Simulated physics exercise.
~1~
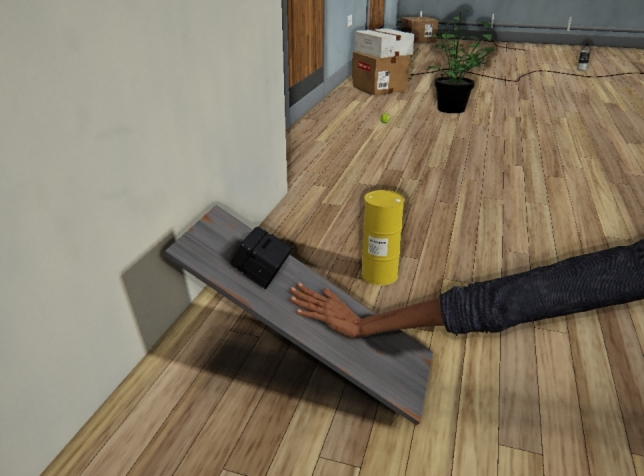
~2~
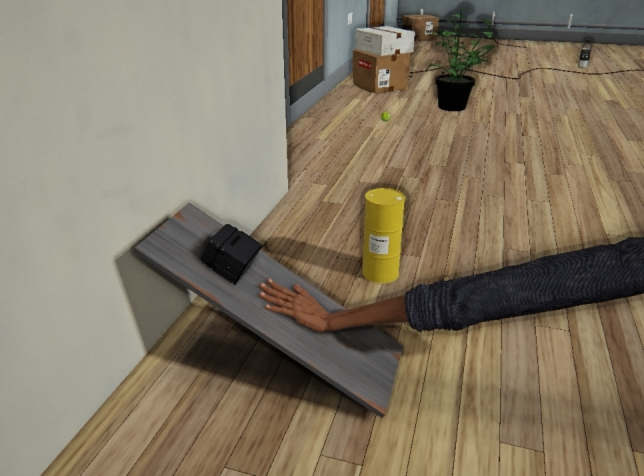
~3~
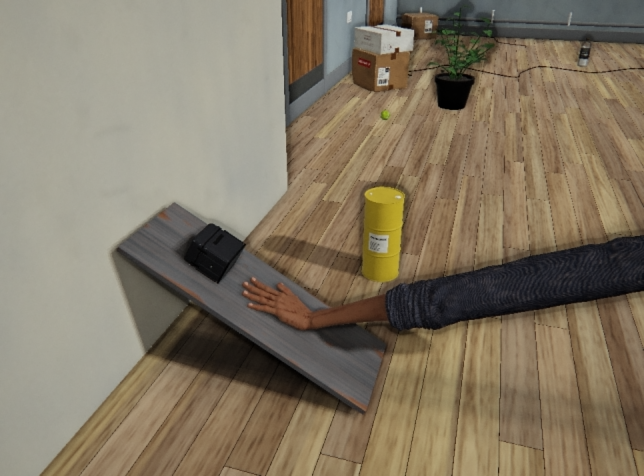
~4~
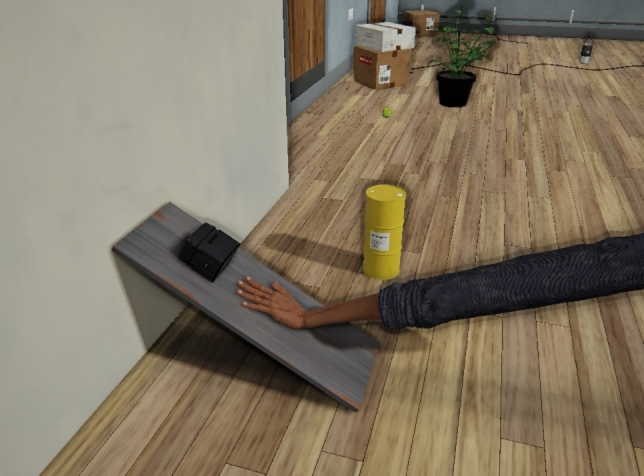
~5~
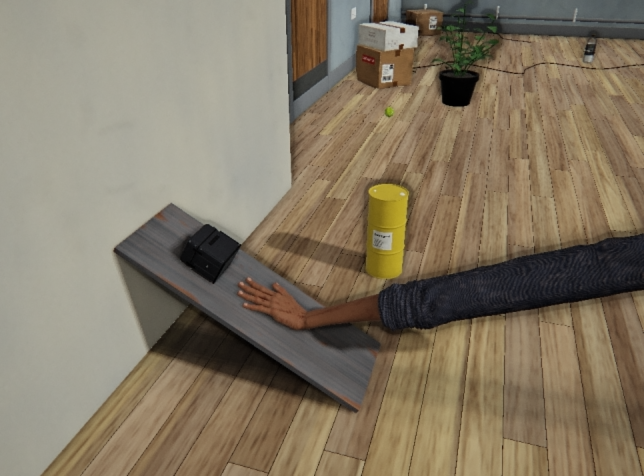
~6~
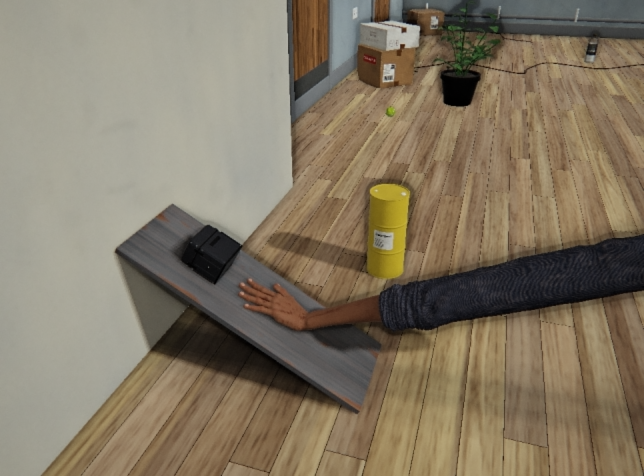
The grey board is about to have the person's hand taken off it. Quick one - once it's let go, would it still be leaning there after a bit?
No, it slides off.
Then, 0.30 s on from there, grey board sunk by 12° near (270, 324).
Then, 0.50 s on from there, grey board sunk by 30° near (277, 339).
Then, 0.70 s on from there, grey board sunk by 31° near (279, 355).
In the end, moved from the start, grey board; yellow canister unmoved. At the end, from the last picture's camera, grey board near (279, 357). The board gives way.
